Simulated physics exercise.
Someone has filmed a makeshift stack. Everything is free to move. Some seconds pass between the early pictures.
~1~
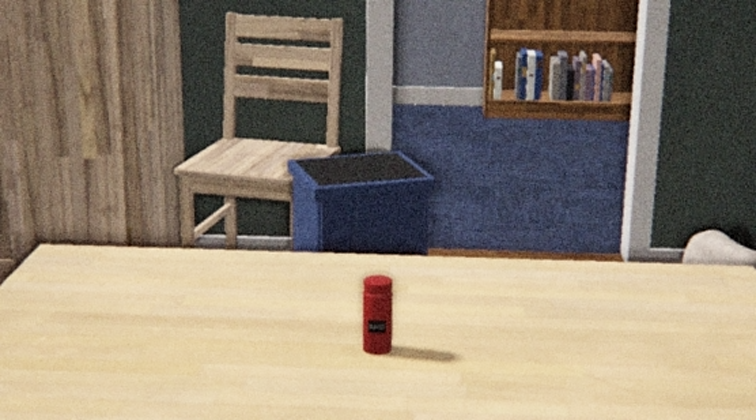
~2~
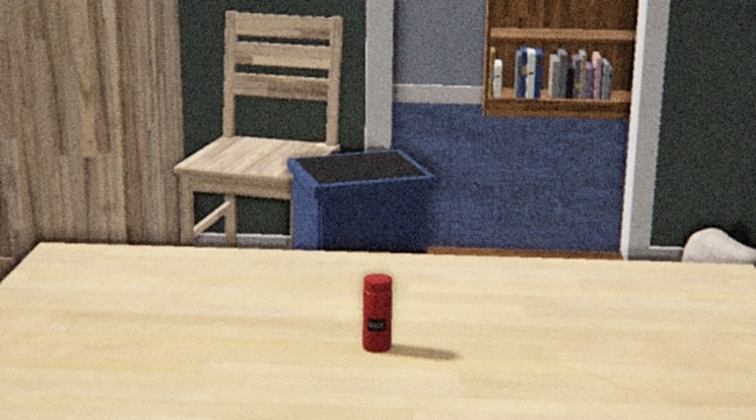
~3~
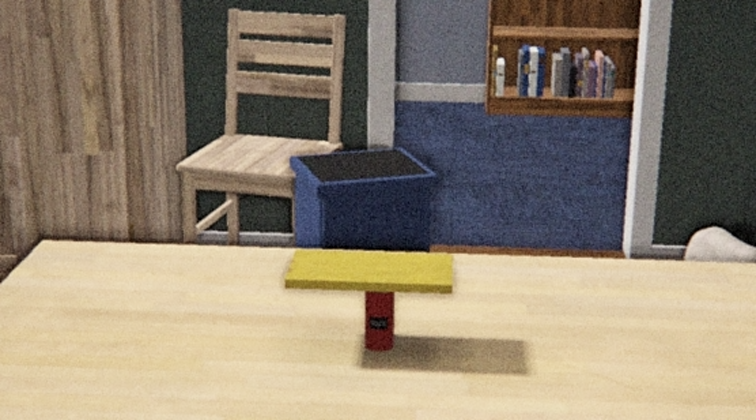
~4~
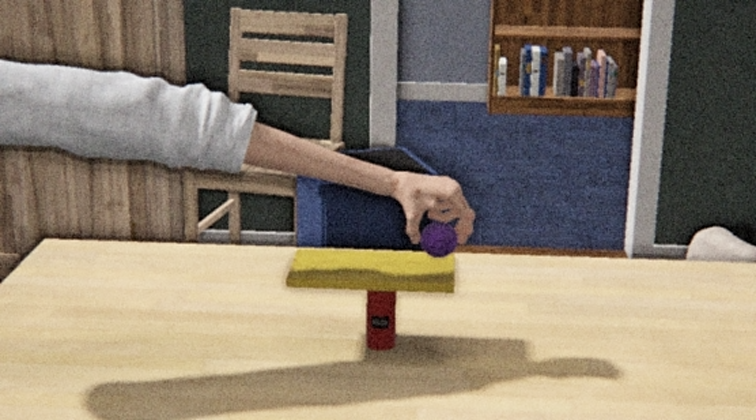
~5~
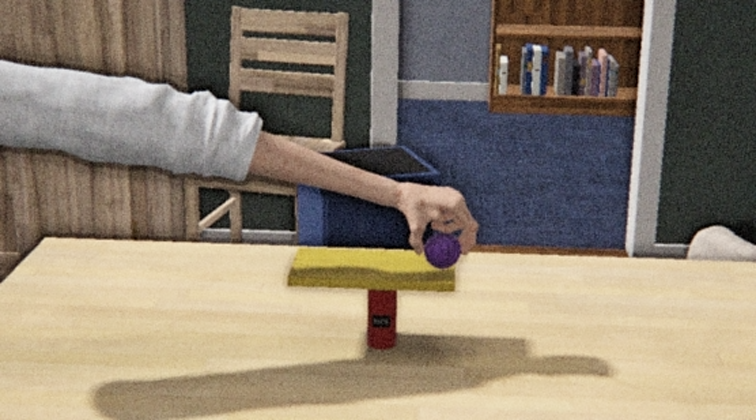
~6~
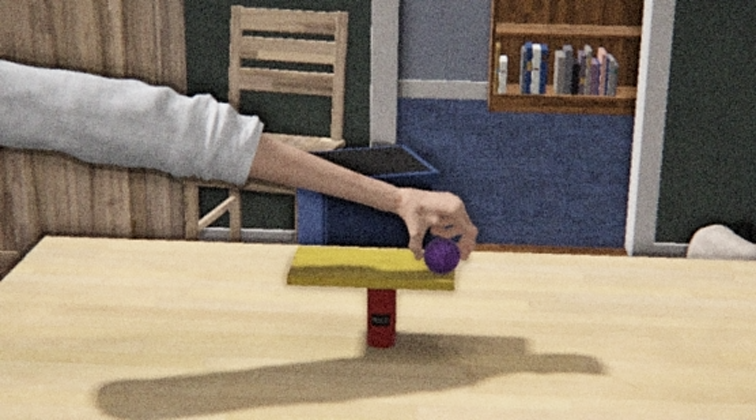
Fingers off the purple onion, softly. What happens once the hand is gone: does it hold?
As it turns out, it stays up.
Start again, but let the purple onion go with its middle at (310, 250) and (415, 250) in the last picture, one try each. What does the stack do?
First try: It loses its balance; second try: It holds.
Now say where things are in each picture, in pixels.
In the first picture, the last thing is not in view yet.
In the second picture, the last thing is not in view yet.
In the third picture, the last thing is not in view yet; yellow board (371, 271).
In the fourth picture, coming down; purple onion (439, 239); yellow board (373, 270).
In the fifth picture, coming down; purple onion (443, 251); yellow board (374, 269).
In the sixth picture, in place under the hand; purple onion (442, 256); yellow board (373, 268).
Then, 0.20 s on from there, no change.
Then, 0.60 s on from there, purple onion resting near (442, 256).
In the end, all 3 unmoved. At the end, from the last picture's camera, purple onion near (442, 256). The stack keeps its balance.
